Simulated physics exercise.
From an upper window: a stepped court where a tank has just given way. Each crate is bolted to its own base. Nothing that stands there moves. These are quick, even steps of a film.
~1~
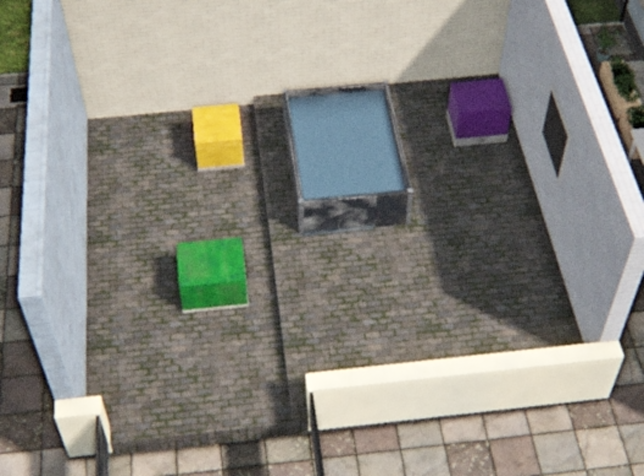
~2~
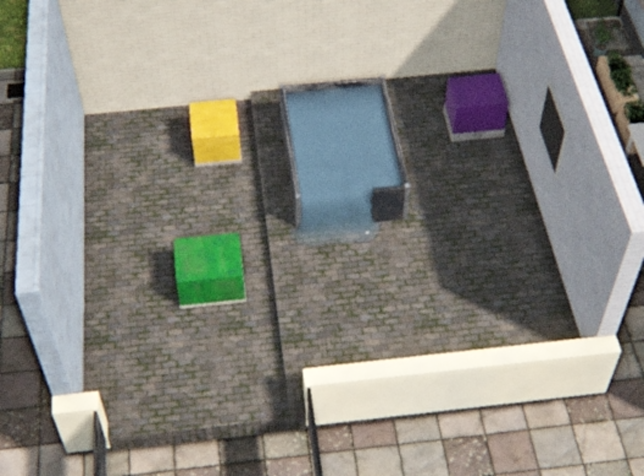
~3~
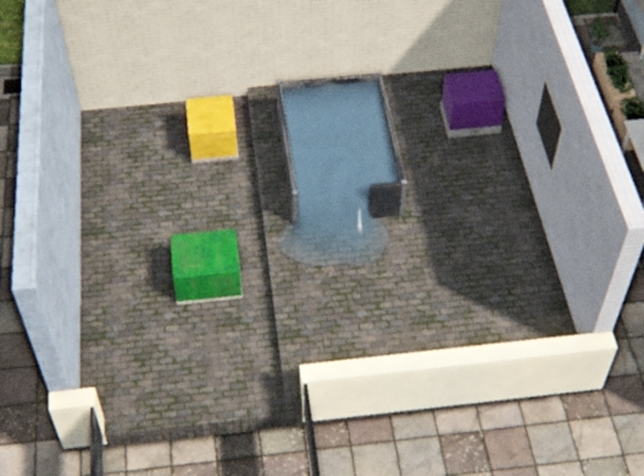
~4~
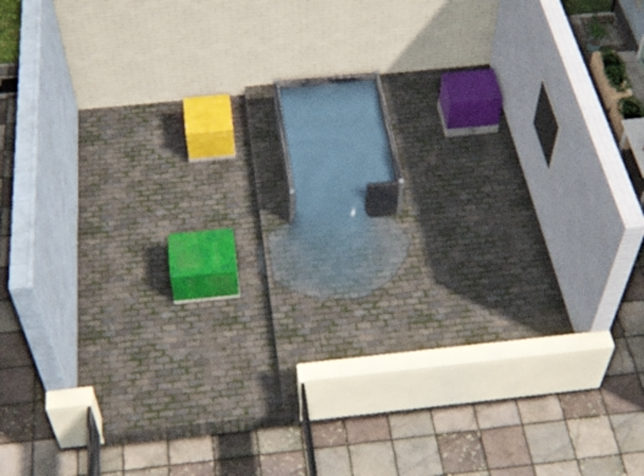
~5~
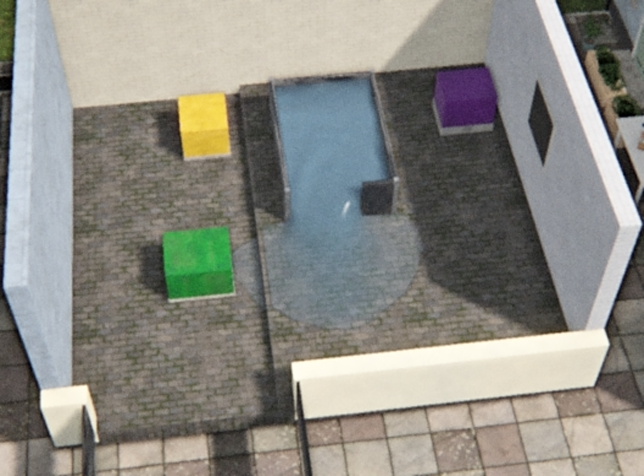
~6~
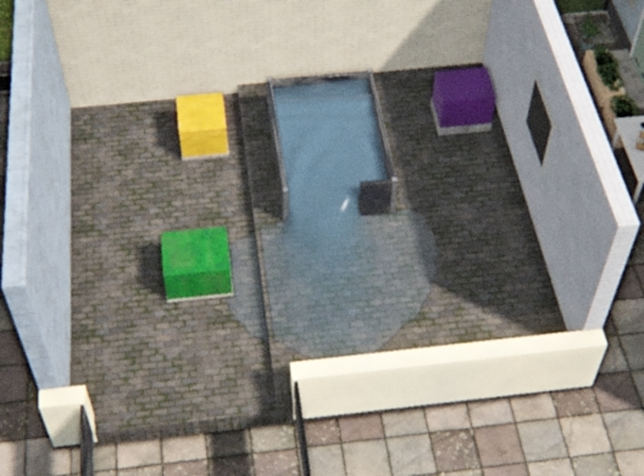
At first, a glass-sided tank of still blue water stands against the back wall of a paved, walled court, among yellow, green and purple blocks. Then water pours out through its front, spreading over the paving in a widening rounded sheet that crosses the step line toward the green block.
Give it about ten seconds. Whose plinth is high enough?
In the end: The yellow crate keeps dry; the green crate is soaked; the purple crate keeps dry.
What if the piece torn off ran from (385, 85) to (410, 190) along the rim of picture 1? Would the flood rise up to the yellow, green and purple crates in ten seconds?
Then: The yellow crate takes water; the green crate ends up wet; the purple crate is topped.
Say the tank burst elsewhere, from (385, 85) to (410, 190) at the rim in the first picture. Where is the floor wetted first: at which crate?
I say the crate marked purple.
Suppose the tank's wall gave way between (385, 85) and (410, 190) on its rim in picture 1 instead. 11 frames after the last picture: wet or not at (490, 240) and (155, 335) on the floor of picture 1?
One after the other: Awash, clear.
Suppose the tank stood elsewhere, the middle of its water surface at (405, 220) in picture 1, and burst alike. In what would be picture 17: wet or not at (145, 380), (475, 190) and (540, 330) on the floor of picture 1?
One after the other: Awash, clear, wet.
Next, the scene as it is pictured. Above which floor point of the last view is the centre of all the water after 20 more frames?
Near (355, 245).
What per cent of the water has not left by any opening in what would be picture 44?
Close to 70 %.
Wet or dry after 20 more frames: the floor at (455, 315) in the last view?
Verdict: Flooded.
A moment on, water covers 25 % of the floor; the yellow crate not reached, the green crate water round its plinth, the purple crate not reached.
Next, water covers 30 % of the floor; the yellow crate not reached, the green crate water round its plinth, the purple crate not reached.
Then, water covers 40 % of the floor; the yellow crate not reached, the green crate water round its plinth, the purple crate not reached.
Later, water covers 65 % of the floor; the yellow crate water round its plinth, the green crate water round its plinth, the purple crate water round its plinth.
In the end, water covers 90 % of the floor; the yellow crate stayed above the water, the green crate was topped, the purple crate stayed above the water.
